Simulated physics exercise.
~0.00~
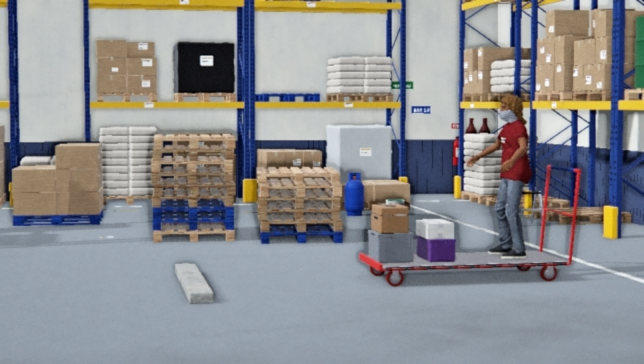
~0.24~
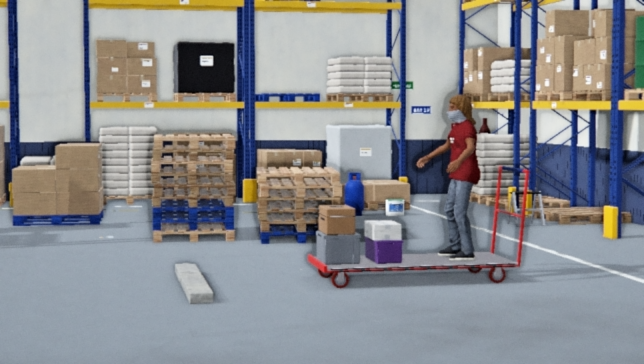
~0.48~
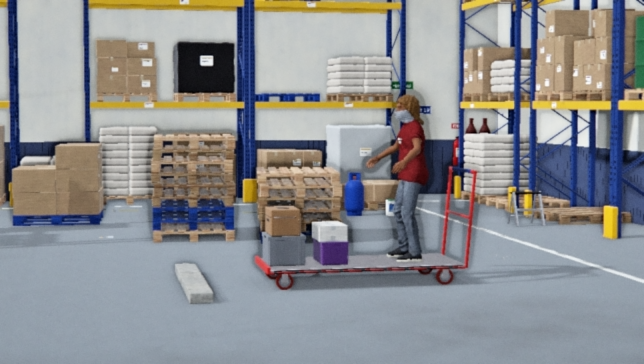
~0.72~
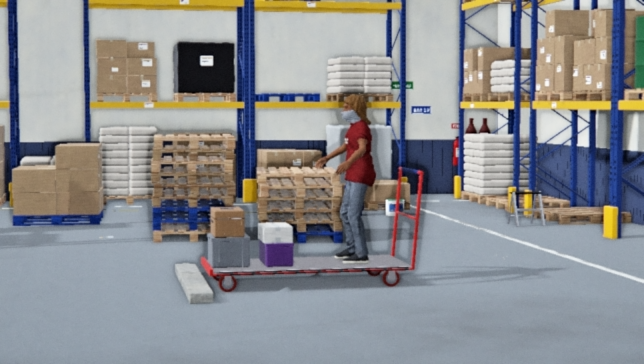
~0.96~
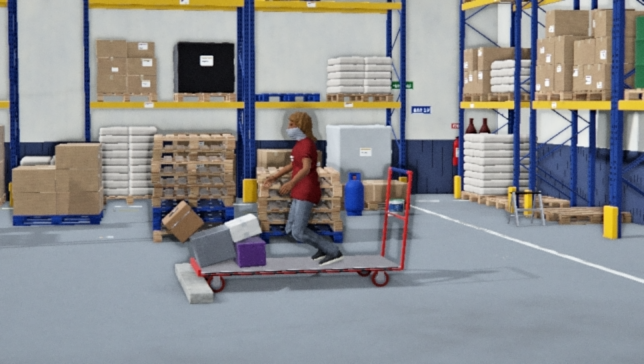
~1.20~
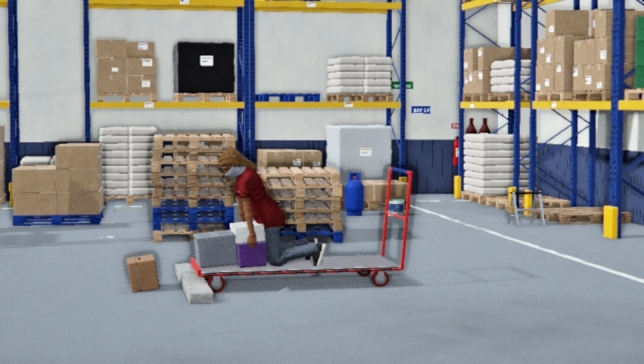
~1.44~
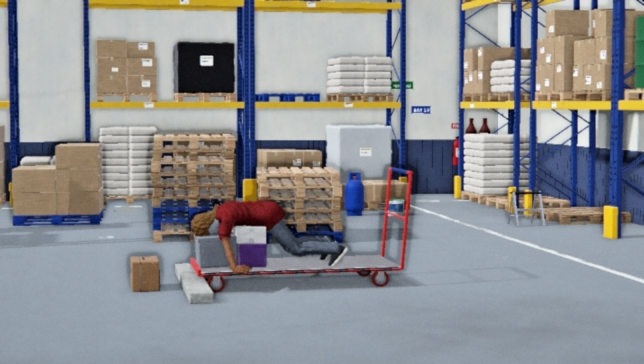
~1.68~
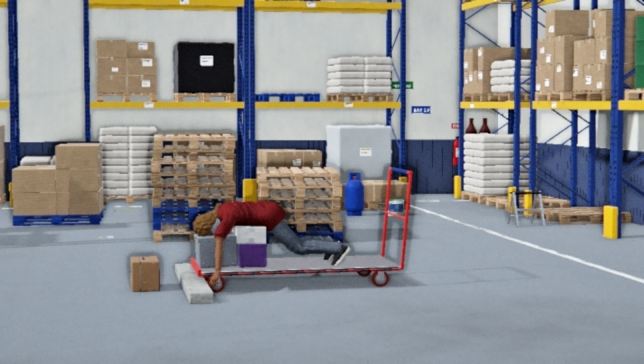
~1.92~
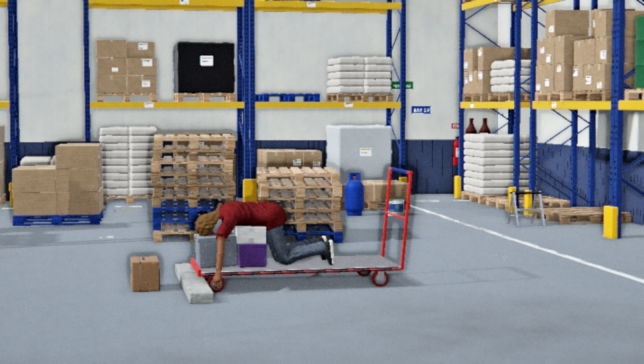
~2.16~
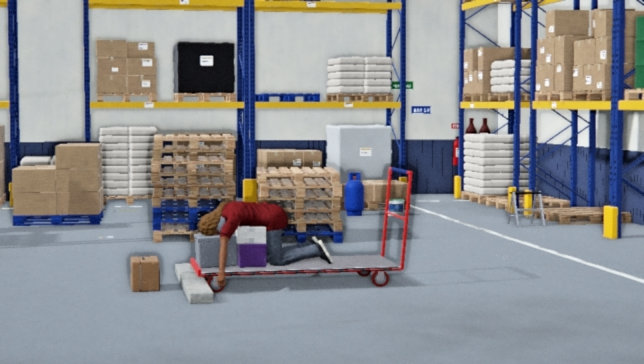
A flat cart carrying a standing worker and four boxes rolled left across a warehouse and stopped against a kerb, tipping a brown box onto the floor beyond, while the worker pitched forward and ended up slumped over the remaining boxes.
